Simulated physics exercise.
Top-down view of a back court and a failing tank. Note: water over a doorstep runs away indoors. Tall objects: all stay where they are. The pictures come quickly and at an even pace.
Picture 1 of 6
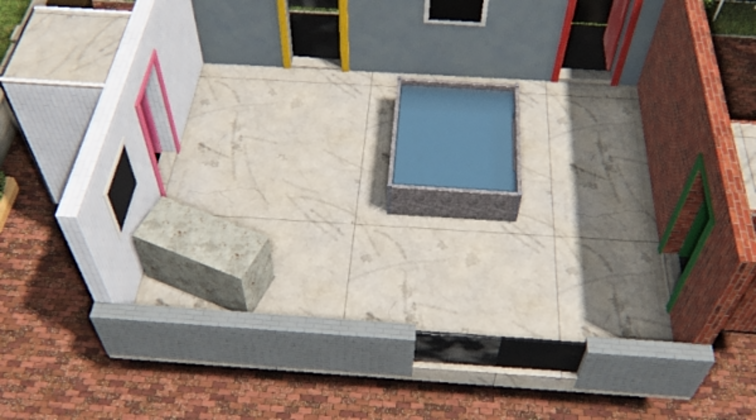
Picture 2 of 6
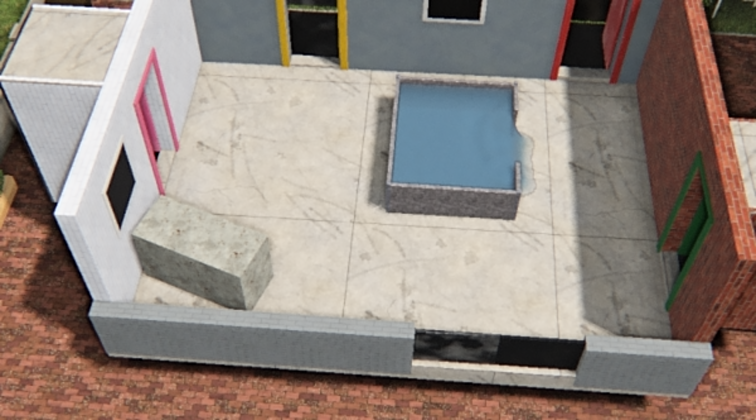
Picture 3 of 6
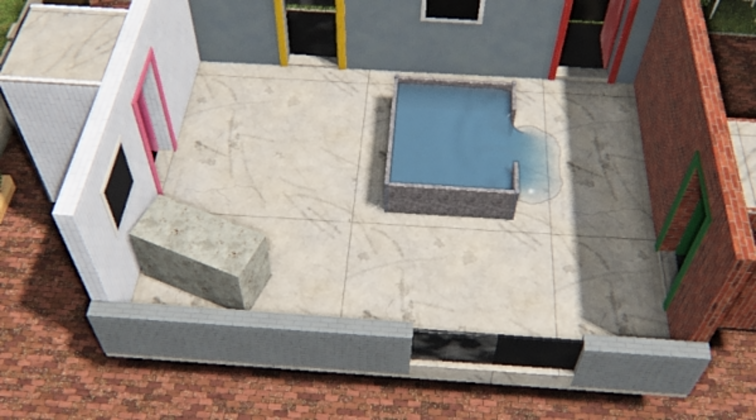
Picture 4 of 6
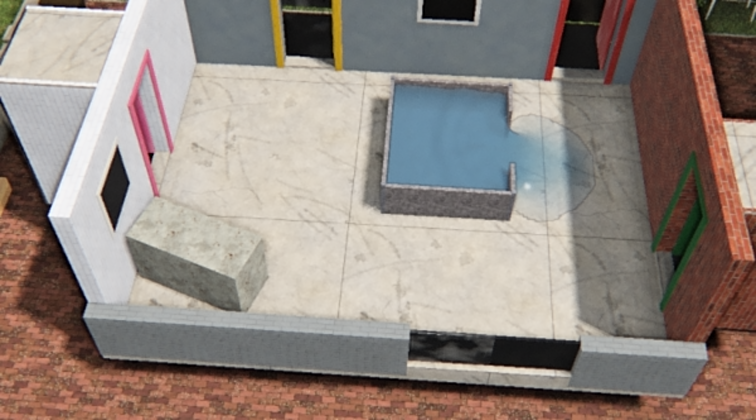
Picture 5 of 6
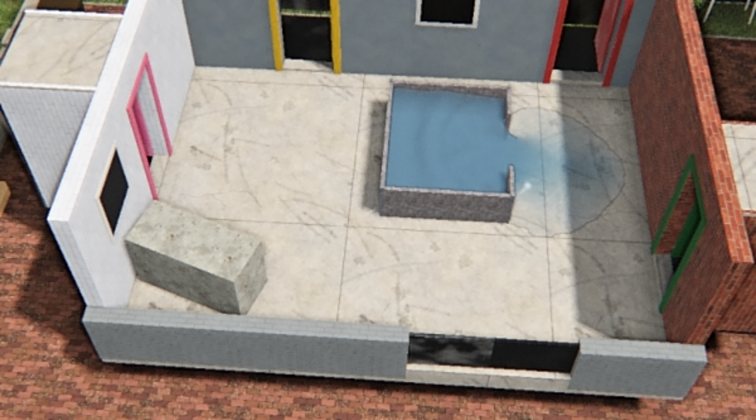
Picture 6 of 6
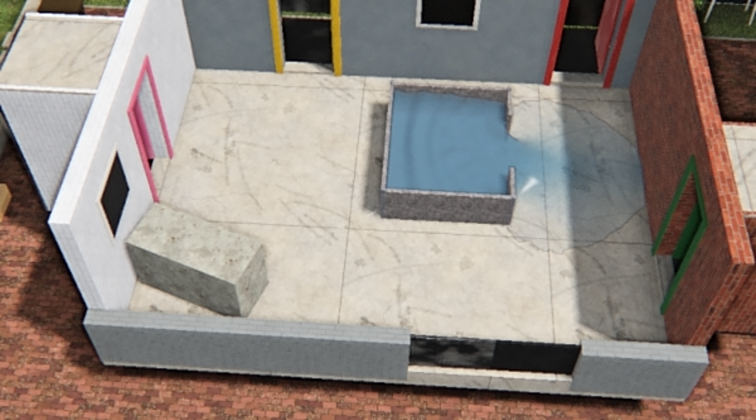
A walled courtyard with a pale, cracked stone floor is seen from high above, with red brick paving outside. A raised grey tank of blue water stands right of centre, a grey-green block sits at lower left, and pink, yellow, red and green doorways line the walls. The tank's right side opens, and water pours through the gap, spreading rightward in a thinning fan across the floor, while the view shifts very slightly.
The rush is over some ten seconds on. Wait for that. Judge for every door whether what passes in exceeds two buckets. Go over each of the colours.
The red door exceeds two; the green door exceeds two; the yellow door does not exceed two; the pink door does not exceed two.
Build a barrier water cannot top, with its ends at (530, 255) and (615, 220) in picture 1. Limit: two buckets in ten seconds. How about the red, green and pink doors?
Note - red door: Crosses the line; green door: Does not reach it; pink door: Does not reach it.
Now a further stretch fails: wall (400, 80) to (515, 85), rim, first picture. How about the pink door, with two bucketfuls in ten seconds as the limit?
As I read it, the pink door overshoots.
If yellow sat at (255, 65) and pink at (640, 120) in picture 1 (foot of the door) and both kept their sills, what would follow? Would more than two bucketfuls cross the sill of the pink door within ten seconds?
So then the pink door tops it.
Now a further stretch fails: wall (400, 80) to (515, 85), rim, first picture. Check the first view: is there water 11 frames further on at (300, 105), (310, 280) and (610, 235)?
In turn: Inundated, then untouched, then untouched.
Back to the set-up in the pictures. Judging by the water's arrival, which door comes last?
Result: The pink-painted one.
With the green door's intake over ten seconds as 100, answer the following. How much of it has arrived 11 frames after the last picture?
Something like 20 in a hundred.
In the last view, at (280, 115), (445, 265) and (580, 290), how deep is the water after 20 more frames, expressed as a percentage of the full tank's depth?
Respectively 0, 0 and 8 per cent.
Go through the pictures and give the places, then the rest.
The first frame shows still water in the water tank at (456, 137).
In the second frame, the front is at (523, 136), out from the gap at (512, 154).
In the third frame, water pours out at (510, 156) and has run to (551, 140).
In the fourth frame, water pours out at (506, 157) and has run to (589, 185).
In the fifth frame, water pours out at (505, 159) and has run to (620, 172).
In the sixth frame, the front is at (636, 152), out from the gap at (506, 160).
A moment on, water covers 15 % of the floor; the red door wet at the sill, nothing in, the green door wet at the sill, nothing in, the yellow door not reached, the pink door not reached.
Next, water covers 20 % of the floor; the red door under two buckets in, the green door under two buckets in, the yellow door not reached, the pink door not reached.
Then, water covers 35 % of the floor; the red door over two buckets in, the green door over two buckets in, the yellow door not reached, the pink door not reached.
Later, water covers 70 % of the floor; the red door far over two buckets in, the green door over two buckets in, the yellow door wet at the sill, nothing in, the pink door not reached.
In the end, water covers 90 % of the floor; the red door far over two buckets in, the green door over two buckets in, the yellow door under two buckets in, the pink door under two buckets in.
